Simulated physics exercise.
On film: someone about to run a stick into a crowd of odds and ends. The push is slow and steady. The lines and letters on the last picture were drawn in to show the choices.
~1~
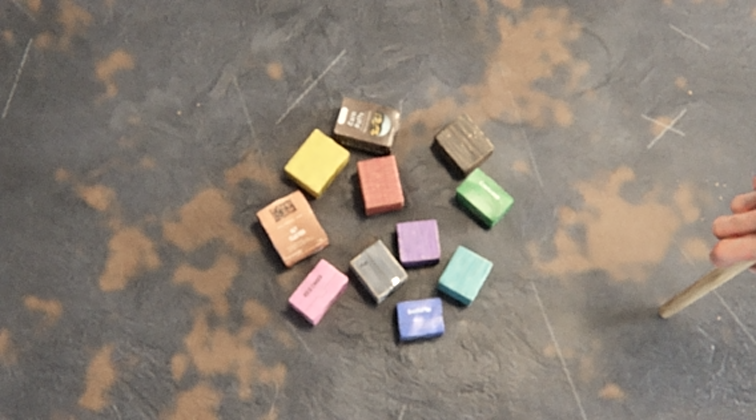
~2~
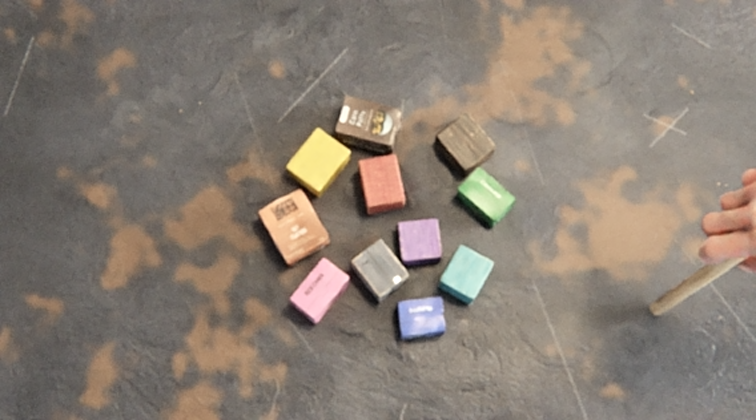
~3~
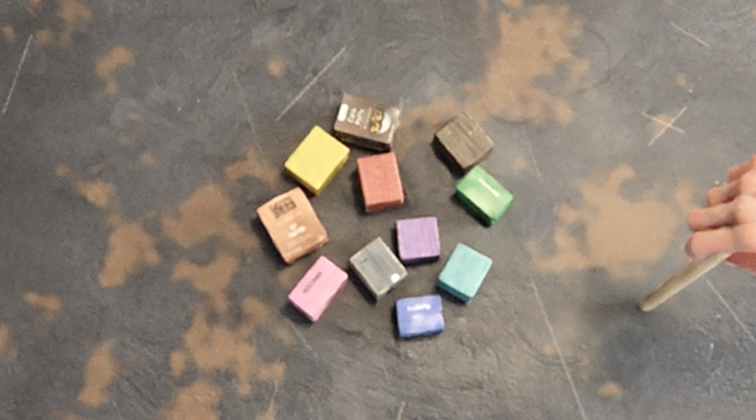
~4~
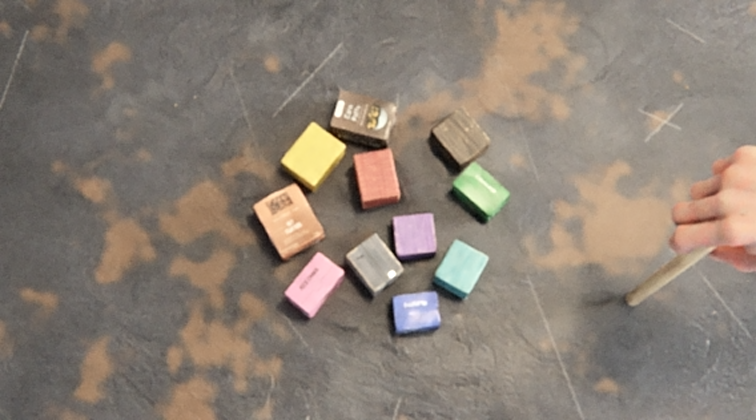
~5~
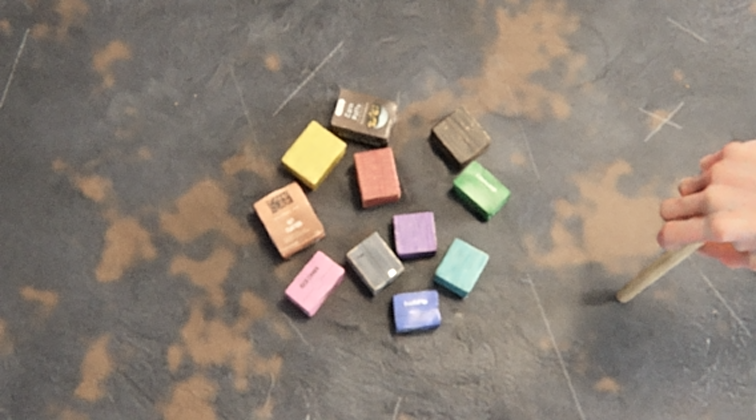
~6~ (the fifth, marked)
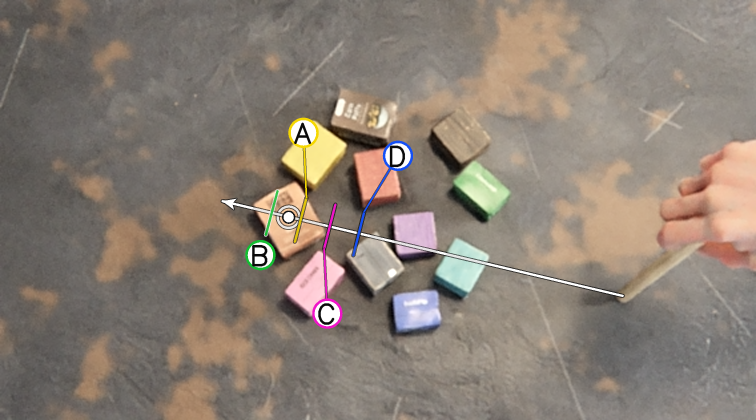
The clip opens on a loose cluster of colorful small blocks and packets on a dark, brown-patched surface, with a hand holding a stick at the right edge. The hand slowly moves the stick leftward, closing some of the gap, while the blocks stay put and remain untouched.
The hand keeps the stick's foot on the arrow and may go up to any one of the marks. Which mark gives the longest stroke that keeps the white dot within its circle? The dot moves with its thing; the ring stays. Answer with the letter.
At C, and not beyond.
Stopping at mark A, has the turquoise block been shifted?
Yes.
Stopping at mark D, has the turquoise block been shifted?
Yes.
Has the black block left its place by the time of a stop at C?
No.
On the copy, A at (301, 219); B at (271, 213); C at (330, 226); D at (358, 233); the arrow from (623, 296) to (222, 201); the white dot at (288, 217).
On C. First, foot of the stick (517, 271).
Then, foot of the stick (413, 247); turquoise block (411, 272); purple block (392, 228).
Finally, foot of the stick (330, 227); purple block (351, 202); turquoise block (411, 273); the dot is still in its ring.
By contrast, A shifts the dotted thing to (269, 224); B shifts the dotted thing to (245, 228); D keeps the dot in but is short.
